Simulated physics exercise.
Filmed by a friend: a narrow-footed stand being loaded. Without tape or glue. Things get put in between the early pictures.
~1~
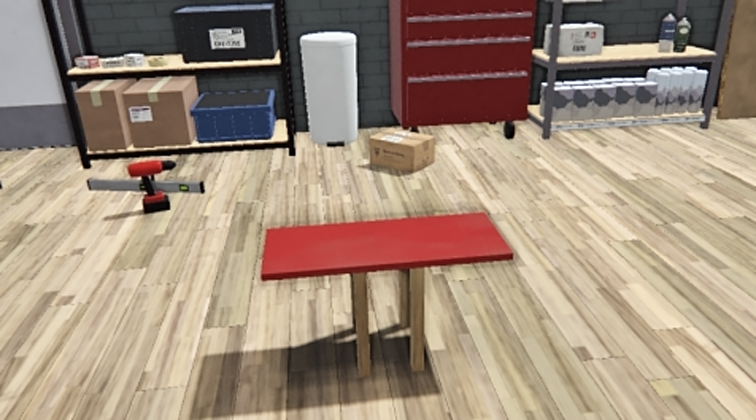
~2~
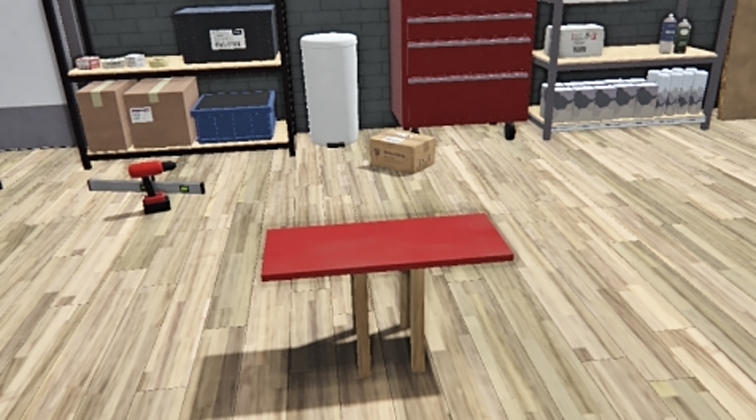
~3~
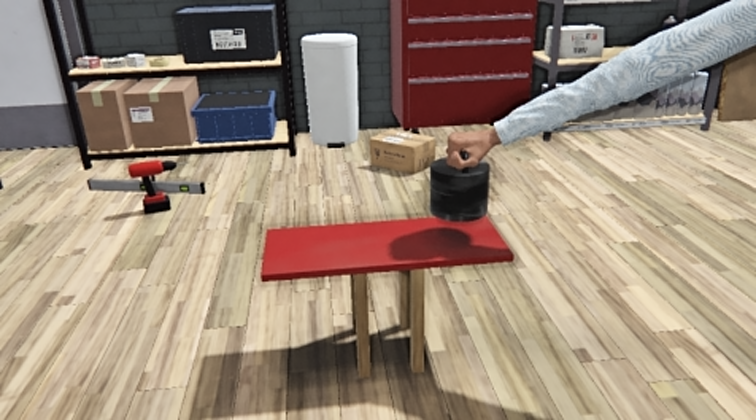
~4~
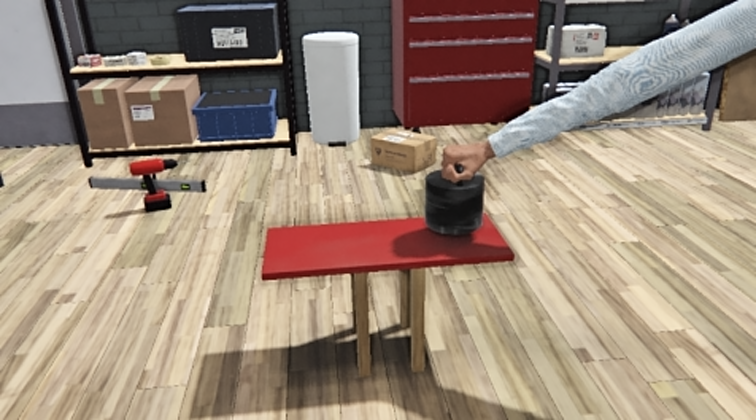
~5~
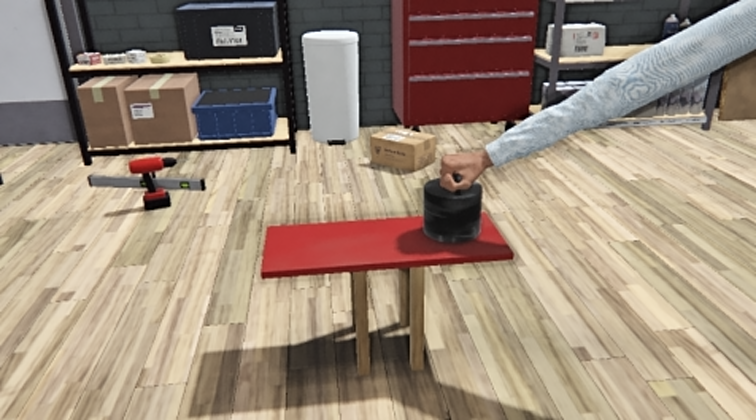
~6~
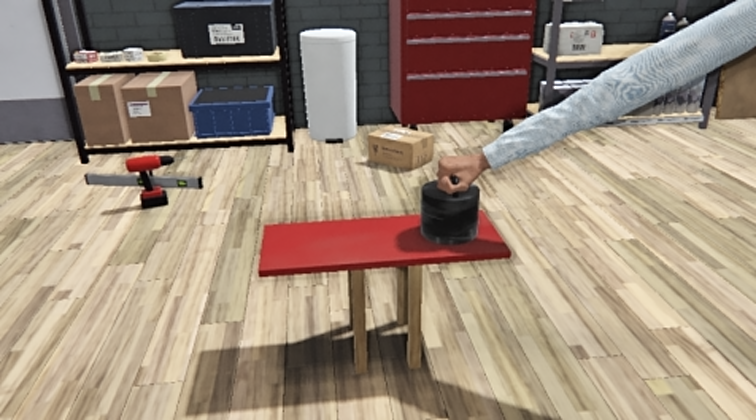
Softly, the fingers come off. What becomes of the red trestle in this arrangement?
It topples.
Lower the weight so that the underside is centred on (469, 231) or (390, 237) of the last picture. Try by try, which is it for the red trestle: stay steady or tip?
Okay, so first it tips over and then it stays standing.
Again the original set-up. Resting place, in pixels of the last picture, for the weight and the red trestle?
The weight at (651, 303), the red trestle at (490, 257).
Then, 0.38 s on from there, red trestle turned 18° from its first pose near (422, 234).
Then, 0.52 s on from there, red trestle turned 44° from its first pose near (474, 245).
In the end, the red trestle overbalances, near (490, 257).
